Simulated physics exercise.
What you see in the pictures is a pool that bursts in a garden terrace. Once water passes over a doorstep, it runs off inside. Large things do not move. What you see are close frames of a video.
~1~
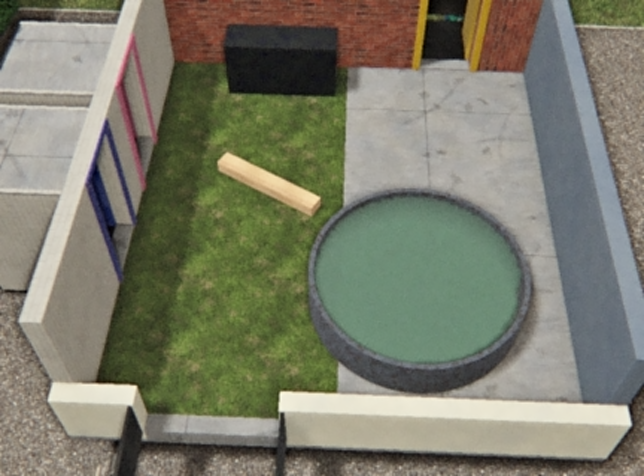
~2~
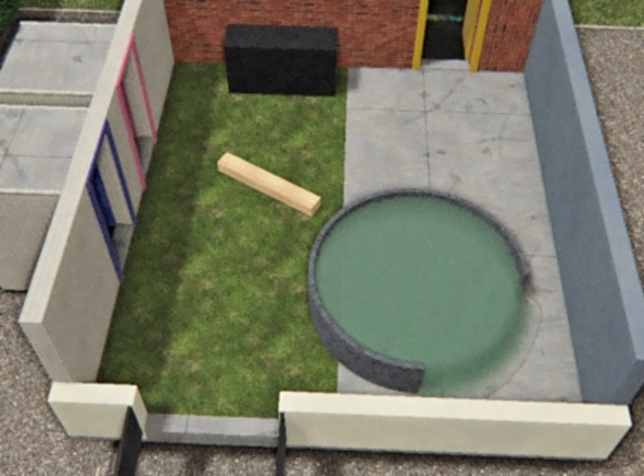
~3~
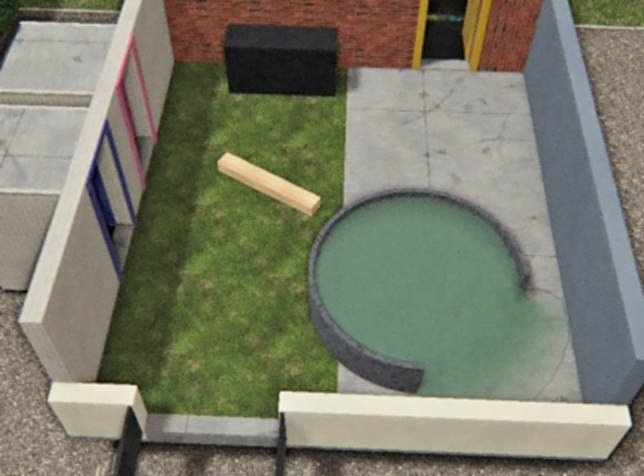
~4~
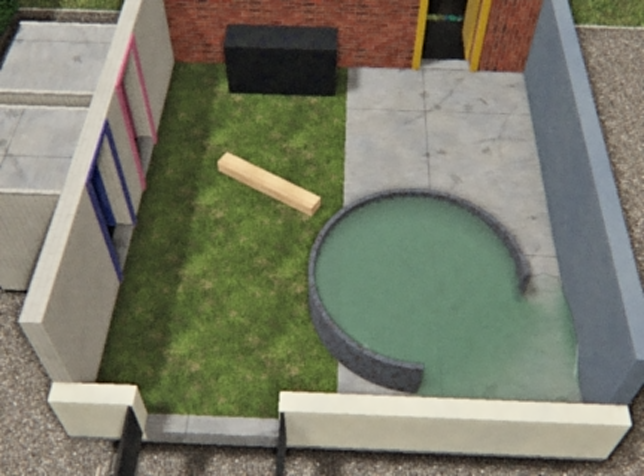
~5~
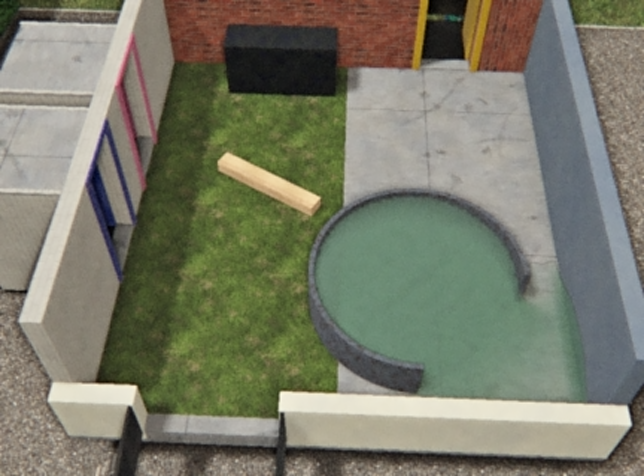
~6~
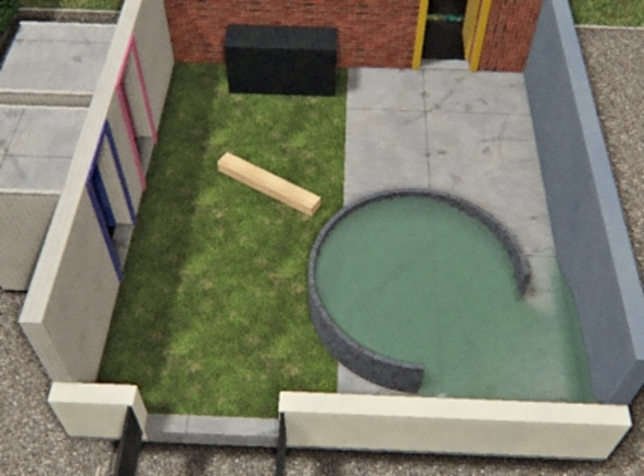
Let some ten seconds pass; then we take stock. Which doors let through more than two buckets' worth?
My prediction: The blue door will not top two buckets; the pink door will not top two buckets; the yellow door will top two buckets.
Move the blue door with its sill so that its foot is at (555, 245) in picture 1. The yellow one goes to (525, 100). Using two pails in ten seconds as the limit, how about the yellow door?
Well, yellow breaks the limit, as far as I can tell.
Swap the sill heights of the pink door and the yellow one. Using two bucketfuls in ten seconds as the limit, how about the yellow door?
What you'd see is that yellow stays in check.
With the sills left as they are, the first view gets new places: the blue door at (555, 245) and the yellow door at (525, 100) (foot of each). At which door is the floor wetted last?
I reckon it's the pink one.
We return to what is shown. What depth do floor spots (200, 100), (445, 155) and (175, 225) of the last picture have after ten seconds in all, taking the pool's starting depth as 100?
First 4, next 4, last 8 in a hundred.
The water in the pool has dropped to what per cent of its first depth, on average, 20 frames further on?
My reading is 54 %.
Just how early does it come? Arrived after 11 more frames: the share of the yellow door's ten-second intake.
Near 0 %, I'd say.
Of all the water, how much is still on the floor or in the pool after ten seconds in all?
Roughly 90 percent.
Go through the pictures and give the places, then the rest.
In the first frame, the round tank at (418, 274) is whole and still.
In the second frame, the front is at a hidden place, out from the gap at (495, 355).
In the third frame, the front is at a hidden place, out from the gap at (494, 358).
In the fourth frame, the front is at a hidden place, out from the gap at (494, 359).
In the fifth frame, water pours out at (493, 359) and has run to a hidden place.
In the sixth frame, water pours out at (493, 359) and has run to a hidden place.
A moment on, water covers 15 % of the floor; the blue door not reached, the pink door not reached, the yellow door not reached.
Next, water covers 25 % of the floor; the blue door not reached, the pink door not reached, the yellow door not reached.
Then, water covers 50 % of the floor; the blue door not reached, the pink door not reached, the yellow door under two buckets in.
Later, water covers 70 % of the floor; the blue door wet at the sill, nothing in, the pink door not reached, the yellow door far over two buckets in.
In the end, water covers 95 % of the floor; the blue door wet at the sill, nothing in, the pink door wet at the sill, nothing in, the yellow door far over two buckets in.
